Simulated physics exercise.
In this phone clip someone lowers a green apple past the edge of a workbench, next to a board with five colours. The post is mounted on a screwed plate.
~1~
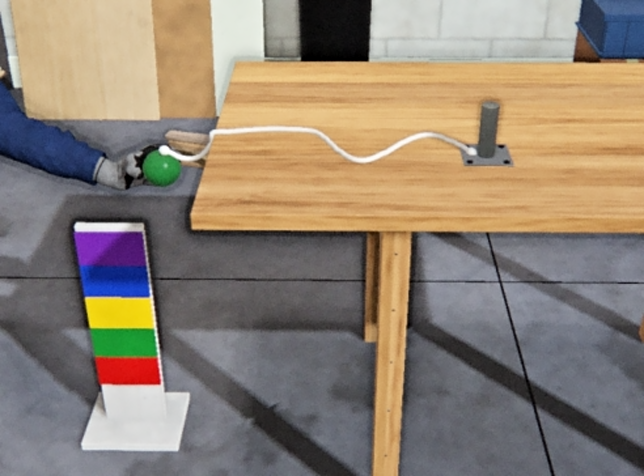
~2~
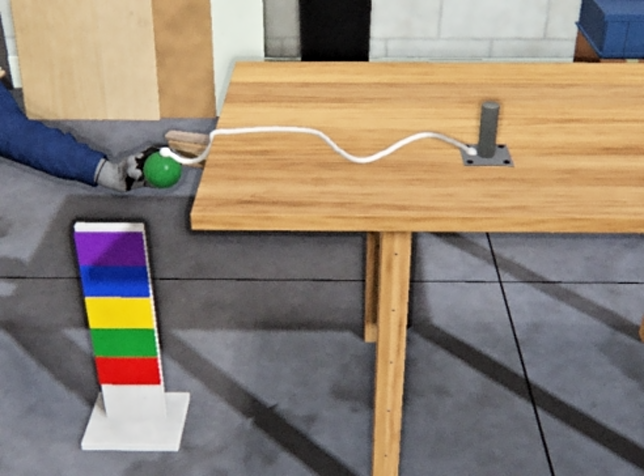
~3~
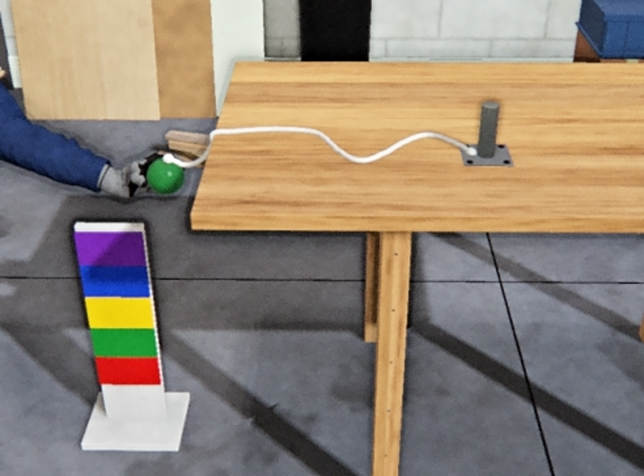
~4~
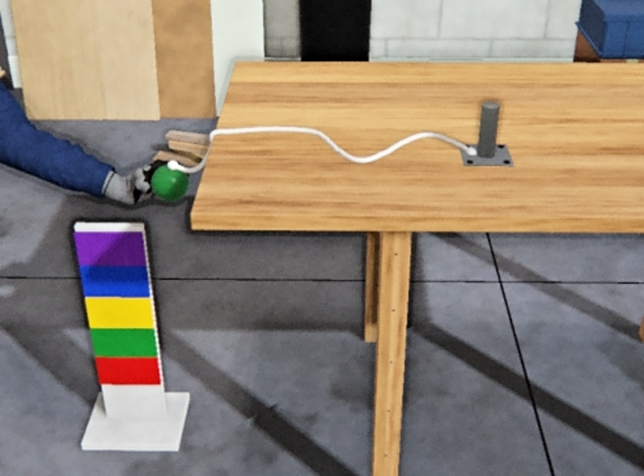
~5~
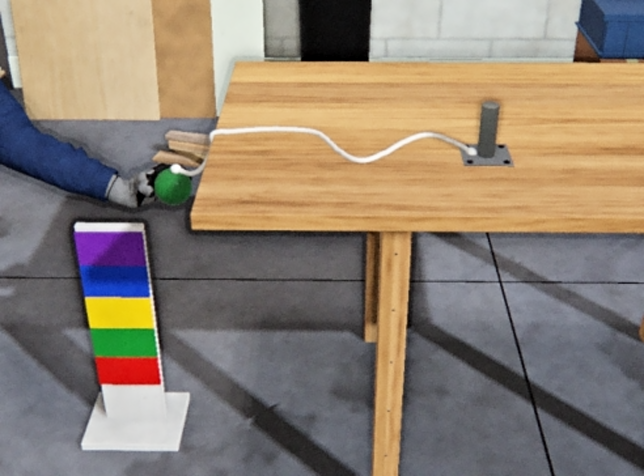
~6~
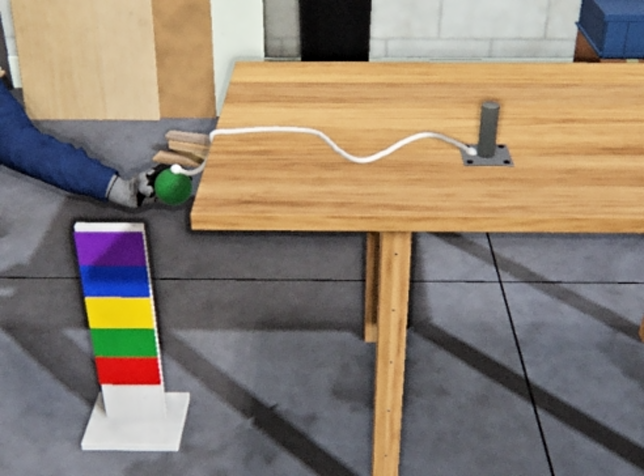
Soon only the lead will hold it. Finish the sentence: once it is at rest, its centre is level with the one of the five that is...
Blue.
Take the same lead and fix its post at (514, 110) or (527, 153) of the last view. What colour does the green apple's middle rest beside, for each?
Purple; purple.
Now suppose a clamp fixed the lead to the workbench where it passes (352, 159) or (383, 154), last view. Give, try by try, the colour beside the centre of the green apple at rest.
Note: Try 1 purple; try 2 purple.
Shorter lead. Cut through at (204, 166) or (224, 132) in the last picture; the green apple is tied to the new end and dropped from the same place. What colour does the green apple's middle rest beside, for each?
Purple; no band.
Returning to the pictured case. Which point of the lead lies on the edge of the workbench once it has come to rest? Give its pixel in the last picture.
About (291, 130).
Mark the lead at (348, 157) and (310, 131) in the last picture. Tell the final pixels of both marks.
(300, 144) and (228, 141), approximately.
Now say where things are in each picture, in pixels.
In the first picture, green apple (162, 168); purple (110, 250); blue (115, 283); yellow (120, 314); green (124, 344); red (128, 372).
In the second picture, green apple (163, 170); lead through (448, 140) (394, 148) (341, 152) (291, 130) (220, 133).
In the third picture, green apple (166, 177).
In the fourth picture, green apple (170, 183); lead through (448, 140) (394, 148) (341, 152) (291, 130) (220, 133).
In the fifth picture, green apple (173, 187).
In the sixth picture, green apple (173, 187); lead through (448, 140) (394, 148) (341, 152) (291, 130) (220, 133).
Soon after, apple near (212, 275); level with blue.
Then, apple near (222, 289); level with blue.
At rest, apple near (218, 288); level with blue. Its middle rests at the blue band.
